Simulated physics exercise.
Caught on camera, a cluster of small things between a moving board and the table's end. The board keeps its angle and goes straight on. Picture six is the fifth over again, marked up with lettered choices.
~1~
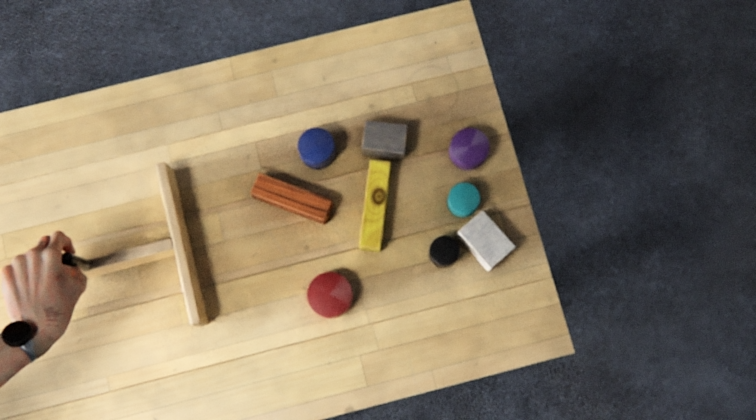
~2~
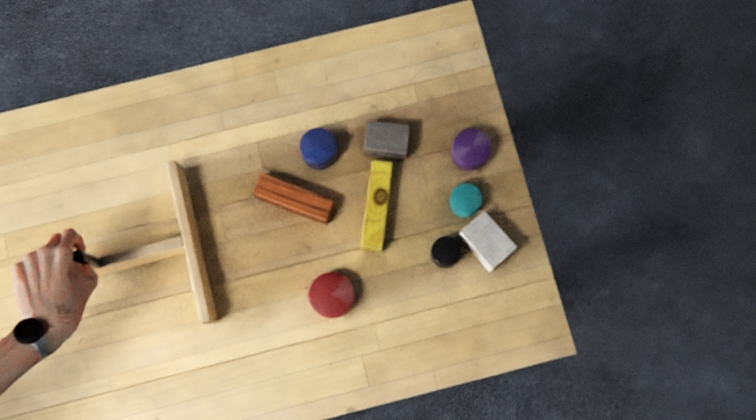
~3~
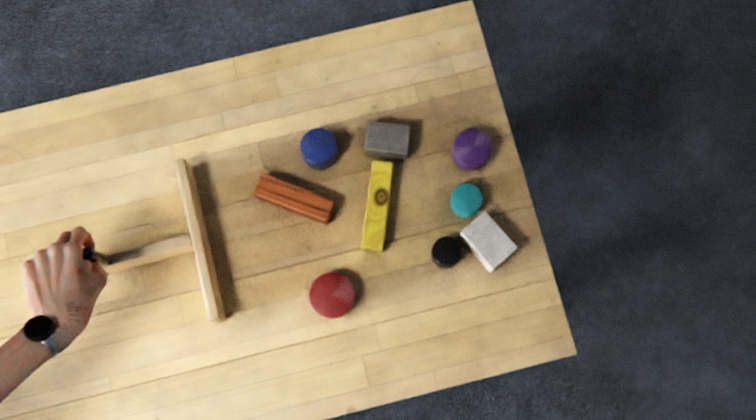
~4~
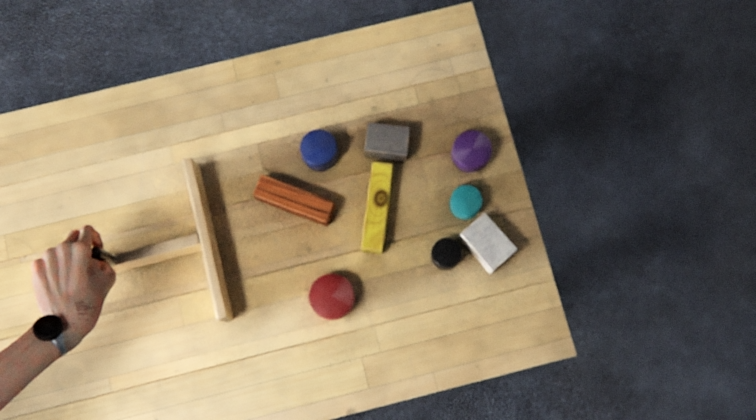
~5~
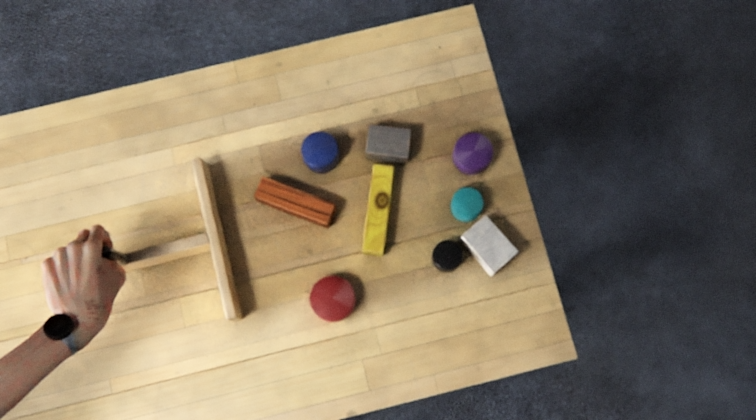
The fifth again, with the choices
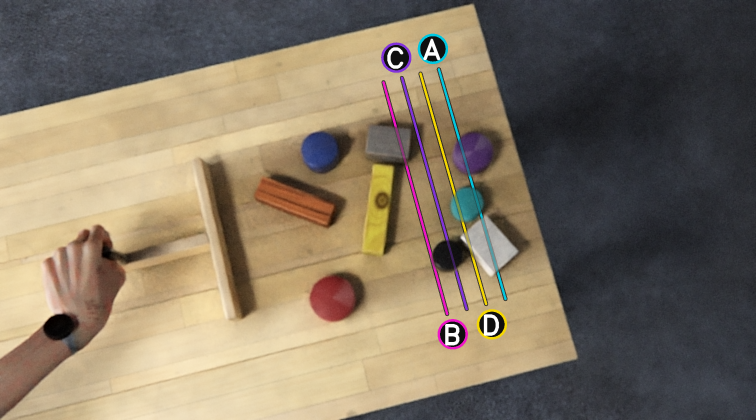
A hand slides a wooden board slowly right toward the colourful blocks and round pieces.
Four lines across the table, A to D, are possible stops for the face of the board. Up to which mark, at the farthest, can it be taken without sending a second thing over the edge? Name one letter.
No second one falls up to D.
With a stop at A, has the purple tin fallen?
Yes.
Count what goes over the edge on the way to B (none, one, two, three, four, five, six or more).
The count is none.
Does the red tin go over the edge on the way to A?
By then, no.
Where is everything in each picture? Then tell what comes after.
In the first frame, white block (485, 241); orange stick (292, 199); board (177, 242).
In the second frame, board (187, 240); purple tin (471, 150).
In the third frame, board (196, 238); yellow stick (378, 207).
In the fourth frame, board (204, 237); grey block (387, 142).
In the fifth frame, board (213, 237); white block (489, 246); orange stick (295, 203); blue tin (321, 153).
On the marked copy, A at (471, 181); B at (414, 195); C at (433, 190); D at (452, 185).
With D. Early on, board (300, 215); red tin (349, 297); yellow stick (384, 211).
Further on, board (384, 195); grey block (431, 141); red tin (409, 301).
At the end, board (450, 178); purple tin (518, 161); turquoise tin (519, 195); none fallen.
As for the rest, A drops two; B is within the limit but short; C is within the limit but short.
